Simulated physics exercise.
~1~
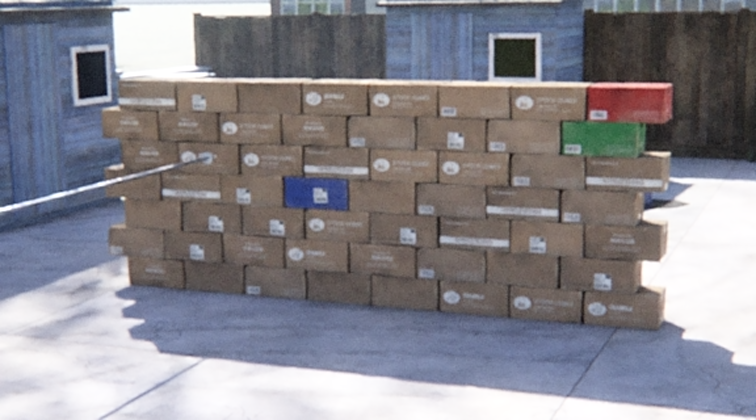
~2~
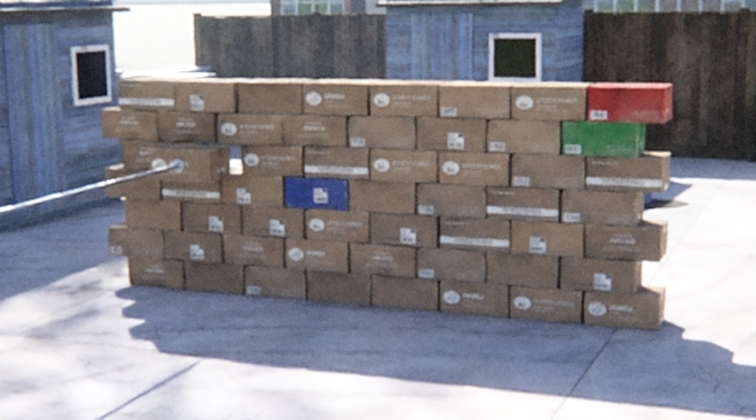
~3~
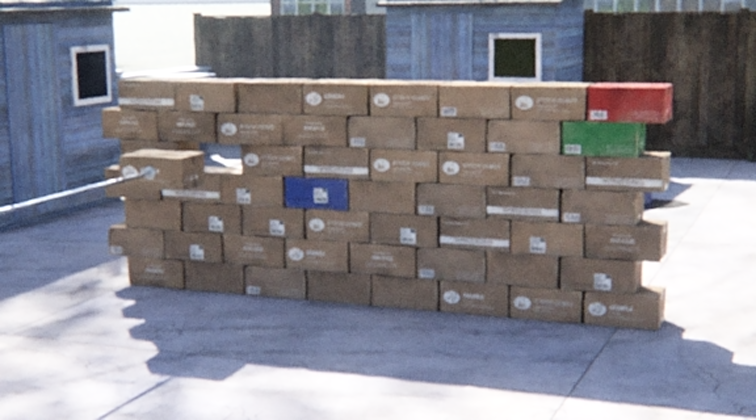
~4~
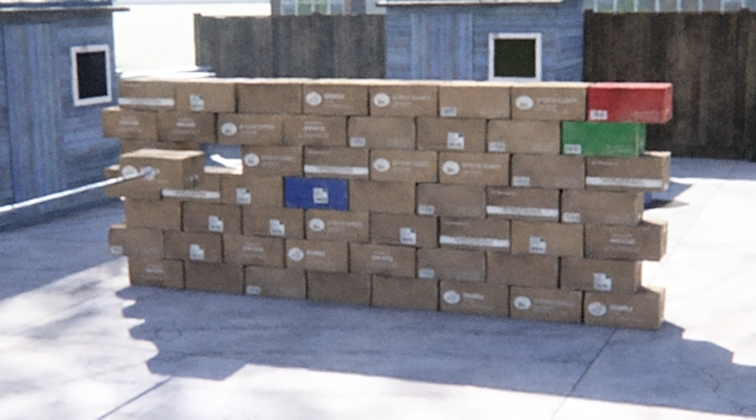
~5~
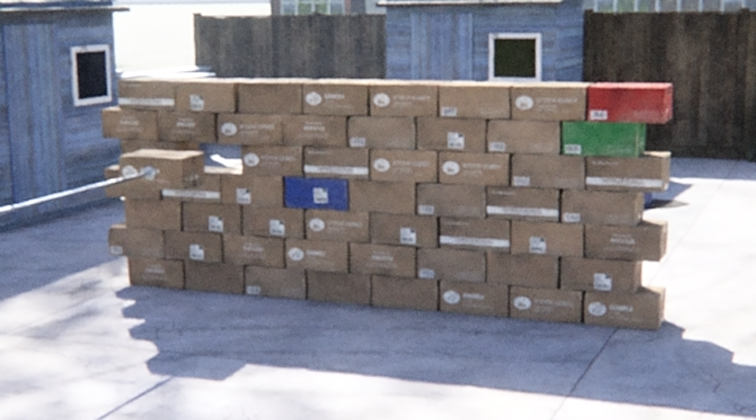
In a sunlit paved yard with blue wooden sheds and a dark fence behind, a still camera looks slightly down on a long wall of staggered brown cartons. A blue carton sits left of the middle, a green one near the upper right, and a red one at the top right corner. A thin metal arm reaches in from the left to a brown carton in the wall's upper left part. The arm draws that carton out toward the left, opening a gap. It then holds the carton still in front of the wall, which stays standing, its coloured cartons unmoved.
